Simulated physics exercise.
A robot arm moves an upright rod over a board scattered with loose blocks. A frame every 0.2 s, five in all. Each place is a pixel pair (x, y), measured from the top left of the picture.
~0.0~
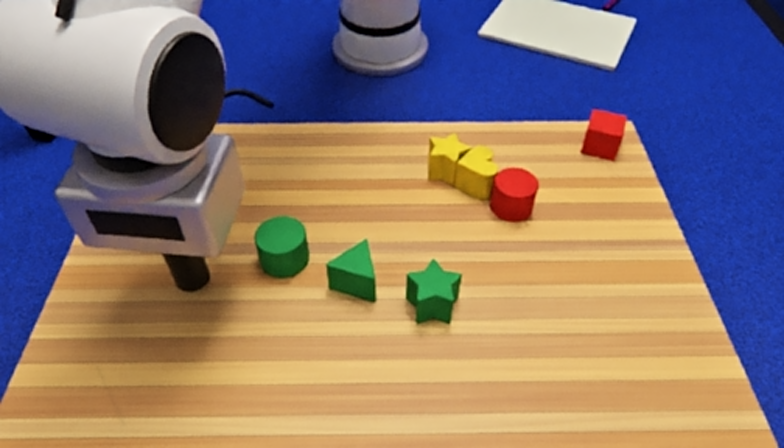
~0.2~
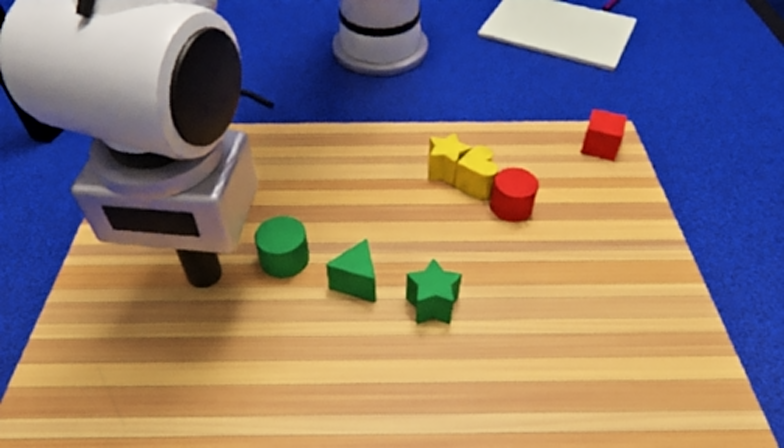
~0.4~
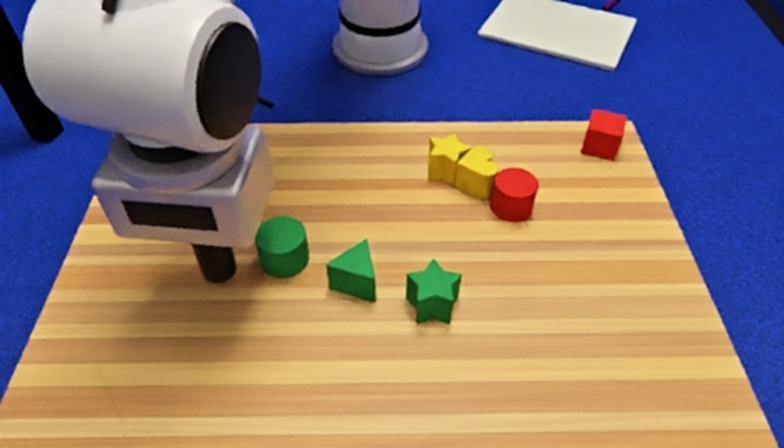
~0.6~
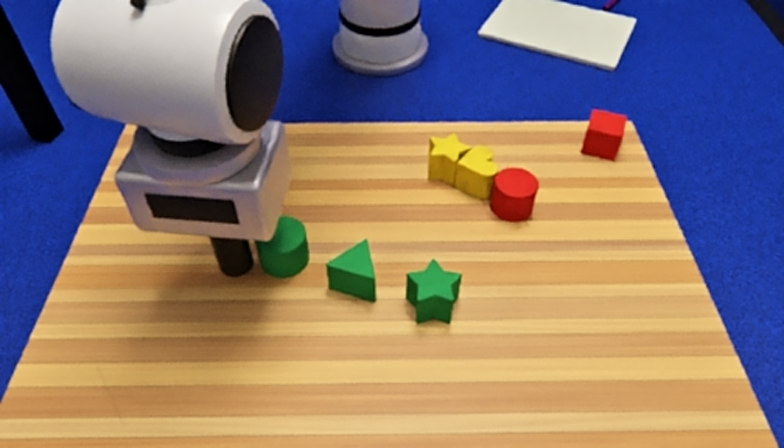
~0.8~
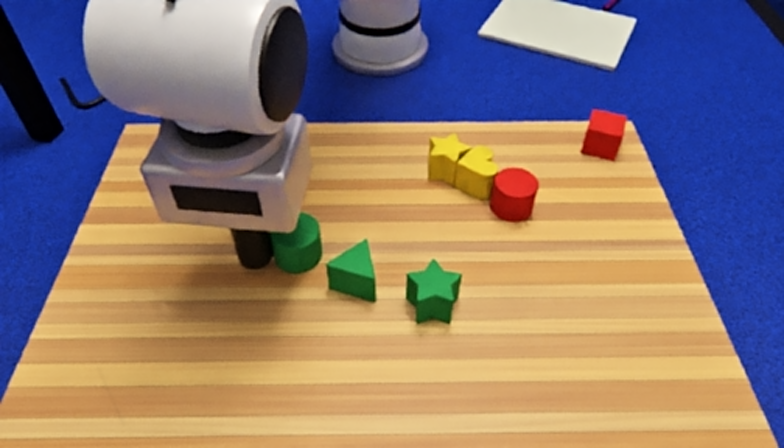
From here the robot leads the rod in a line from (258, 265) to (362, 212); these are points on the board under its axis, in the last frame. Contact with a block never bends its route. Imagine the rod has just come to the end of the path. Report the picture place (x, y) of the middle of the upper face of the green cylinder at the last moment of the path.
The spot you're after is about (380, 212) in the image.
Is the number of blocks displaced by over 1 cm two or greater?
The answer is no.
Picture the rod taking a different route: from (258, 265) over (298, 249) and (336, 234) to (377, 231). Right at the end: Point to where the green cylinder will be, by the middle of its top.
If I read the scene right, the answer is (417, 212).
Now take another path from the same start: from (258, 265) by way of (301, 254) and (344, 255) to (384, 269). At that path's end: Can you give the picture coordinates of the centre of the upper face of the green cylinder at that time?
It is going to be at (389, 210).
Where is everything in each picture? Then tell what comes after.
The first frame shows rod tip at (193, 278); block tops, green cylinder at (280, 234); green triangle at (356, 259).
The second frame shows rod at (205, 275); blocks unchanged.
The third frame shows rod at (220, 270); blocks unchanged.
The fourth frame shows rod at (237, 264); blocks unchanged.
The fifth frame shows rod at (256, 257); green cylinder at (294, 229); green triangle at (356, 259).
On the path given first. One third of the way, rod at (293, 238); green cylinder at (332, 218).
Two thirds of the way, rod at (328, 220); green cylinder at (365, 213).
At the end, rod at (362, 203); green cylinder at (380, 212); green triangle in place.
